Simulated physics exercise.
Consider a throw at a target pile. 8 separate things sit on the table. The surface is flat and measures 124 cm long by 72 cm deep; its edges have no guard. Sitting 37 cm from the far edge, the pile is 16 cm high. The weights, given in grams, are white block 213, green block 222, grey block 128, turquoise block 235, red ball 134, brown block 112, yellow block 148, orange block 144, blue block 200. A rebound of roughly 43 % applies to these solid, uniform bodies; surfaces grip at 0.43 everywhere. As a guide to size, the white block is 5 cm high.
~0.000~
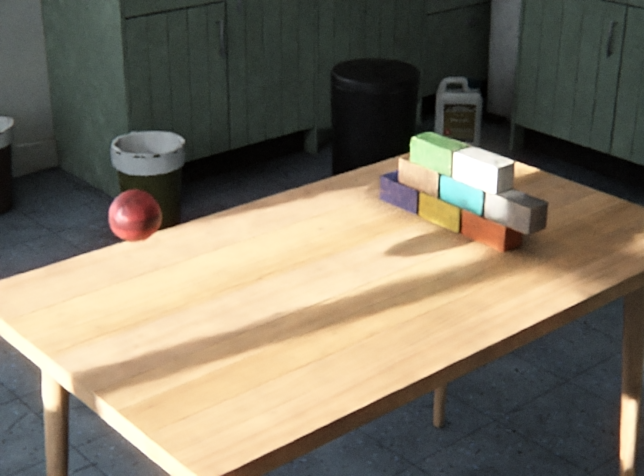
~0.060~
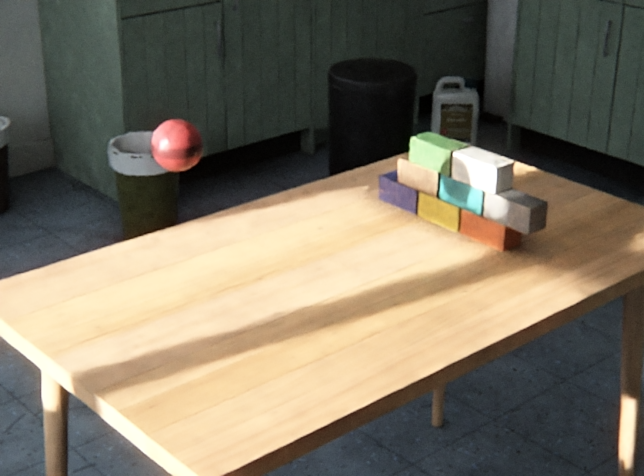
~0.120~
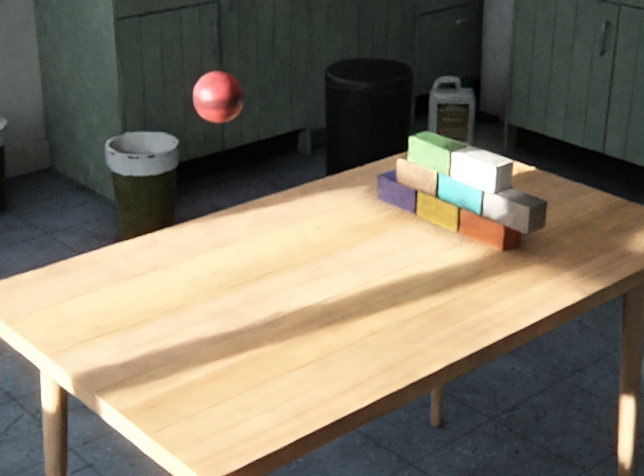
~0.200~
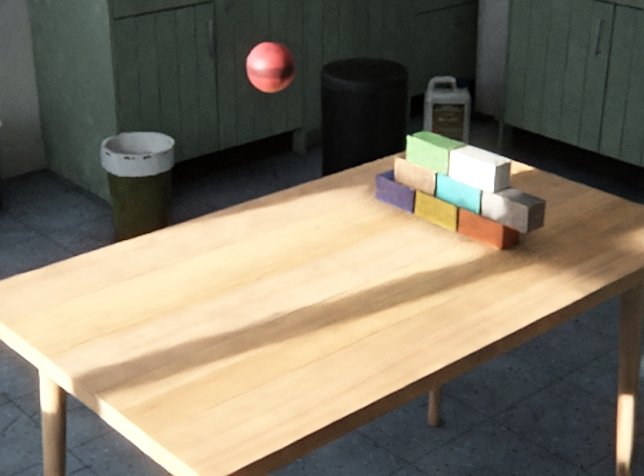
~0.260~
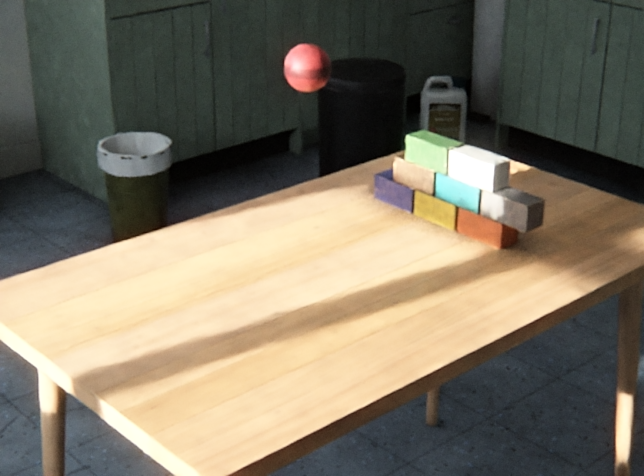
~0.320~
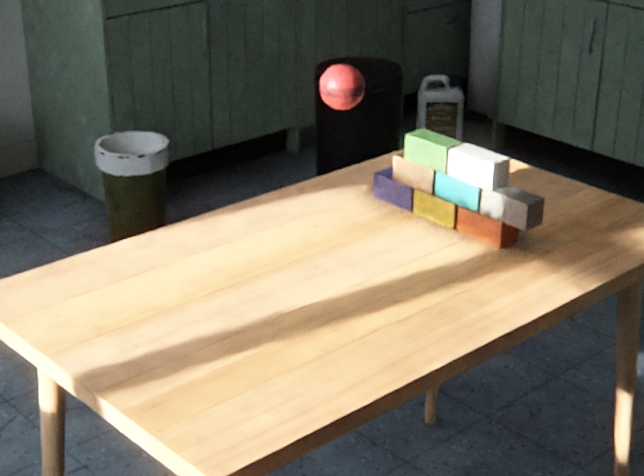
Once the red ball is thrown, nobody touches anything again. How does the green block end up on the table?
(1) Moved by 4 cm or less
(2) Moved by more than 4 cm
Moved by more than 4 cm (2).
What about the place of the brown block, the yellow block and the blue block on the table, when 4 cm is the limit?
Brown block: Is displaced; yellow block: Remains in place; blue block: Remains in place.
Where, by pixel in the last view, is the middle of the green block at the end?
Roughly (511, 162).
Around 0.42 s, red ball near (390, 154).
Around 0.62 s, red ball near (357, 192); green block at 34° to upright near (461, 151); brown block at 33° to upright.
Around 0.72 s, red ball near (347, 191); green block at 44° to upright near (482, 165); brown block at 39° to upright.
Around 1.12 s, red ball near (341, 191); green block on its side near (508, 157); brown block at 38° to upright.
Finally (1.8 s), on their side or leaning hard on the table, green block and brown block; the other 6 still in place (within 4 cm). Final places as that camera would see them, green block near (511, 161).
